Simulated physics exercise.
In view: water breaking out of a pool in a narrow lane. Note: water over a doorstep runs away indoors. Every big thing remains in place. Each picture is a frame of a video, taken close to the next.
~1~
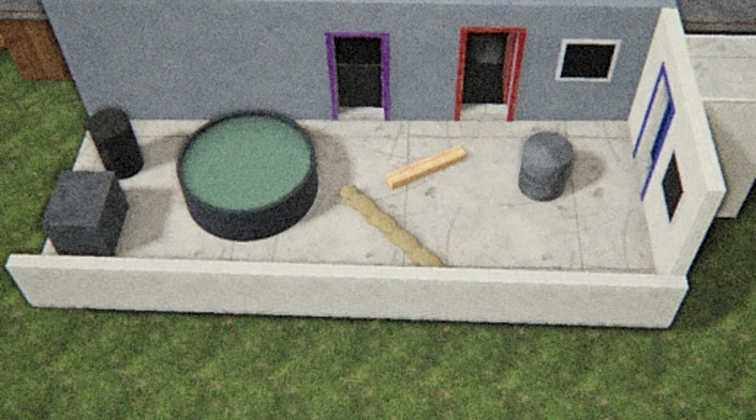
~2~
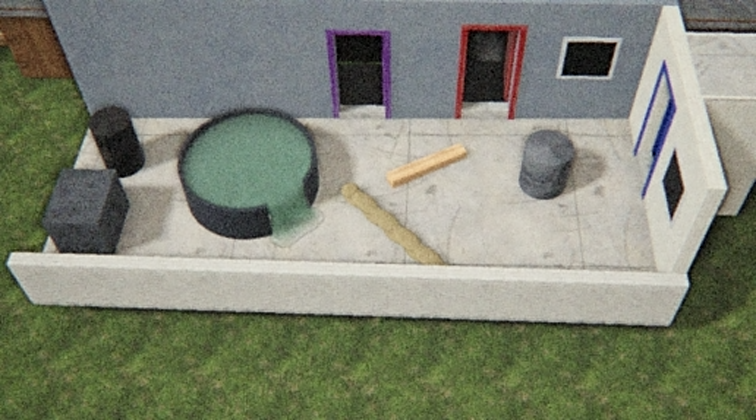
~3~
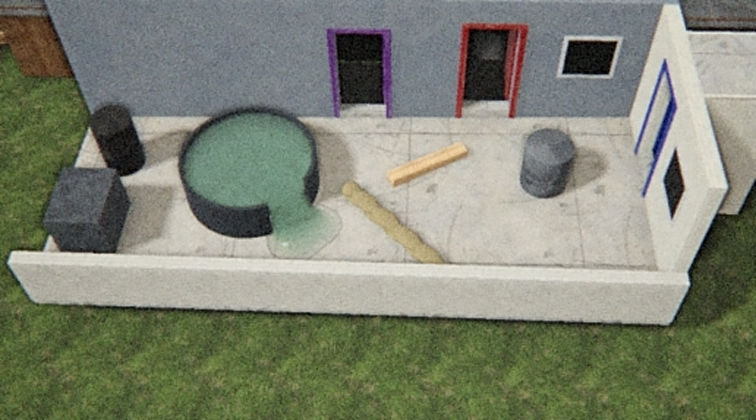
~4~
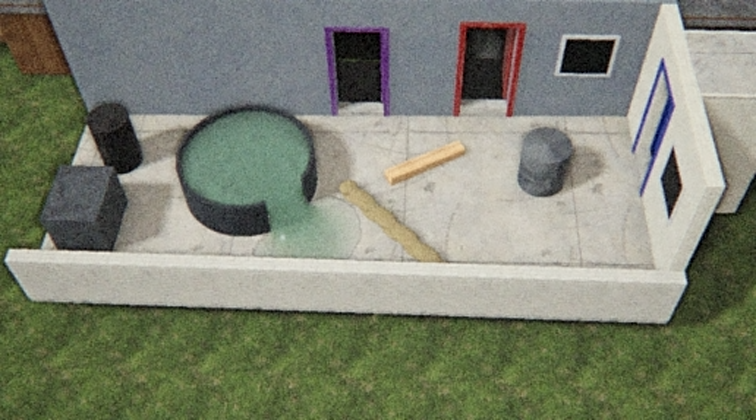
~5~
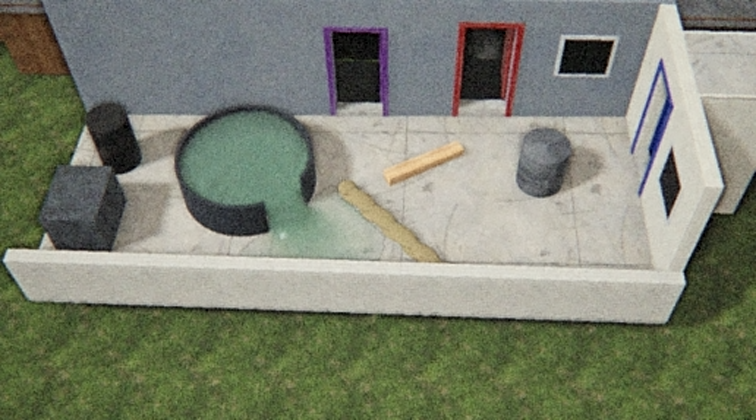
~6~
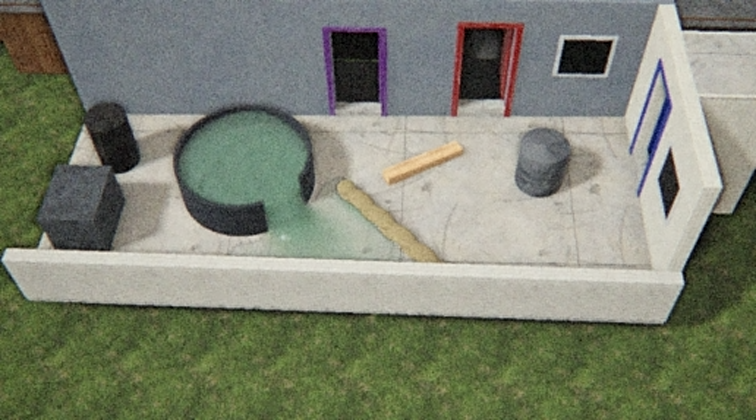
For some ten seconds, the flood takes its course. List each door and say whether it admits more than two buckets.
Result: The red door will not go over two buckets, the purple door will not go over two buckets, the blue door will not go over two buckets.
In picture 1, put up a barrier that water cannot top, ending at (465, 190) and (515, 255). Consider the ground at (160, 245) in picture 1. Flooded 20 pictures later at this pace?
Result at that point: Inundated.
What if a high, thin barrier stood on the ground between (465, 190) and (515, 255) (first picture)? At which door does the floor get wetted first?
That's the door marked blue.
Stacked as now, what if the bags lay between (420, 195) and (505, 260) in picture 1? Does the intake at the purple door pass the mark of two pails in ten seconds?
Note, purple door: Under the threshold.
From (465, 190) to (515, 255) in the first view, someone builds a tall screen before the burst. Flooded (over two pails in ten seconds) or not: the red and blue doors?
The red one falls short of the threshold; the blue one falls short of the threshold.
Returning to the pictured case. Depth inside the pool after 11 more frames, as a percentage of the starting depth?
Near 64 in a hundred.
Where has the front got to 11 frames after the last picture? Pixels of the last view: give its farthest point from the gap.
I'd say near (652, 290).
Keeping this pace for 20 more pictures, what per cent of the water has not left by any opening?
That works out to about 100 percent.
A moment on, water covers 15 % of the floor; the red door not reached, the purple door not reached, the blue door not reached.
Next, water covers 35 % of the floor; the red door not reached, the purple door not reached, the blue door not reached.
Then, water covers 60 % of the floor; the red door not reached, the purple door not reached, the blue door wet at the sill, nothing in.
Later, water covers 80 % of the floor; the red door wet at the sill, nothing in, the purple door under two buckets in, the blue door wet at the sill, nothing in.
In the end, water covers 80 % of the floor; the red door wet at the sill, nothing in, the purple door under two buckets in, the blue door wet at the sill, nothing in.
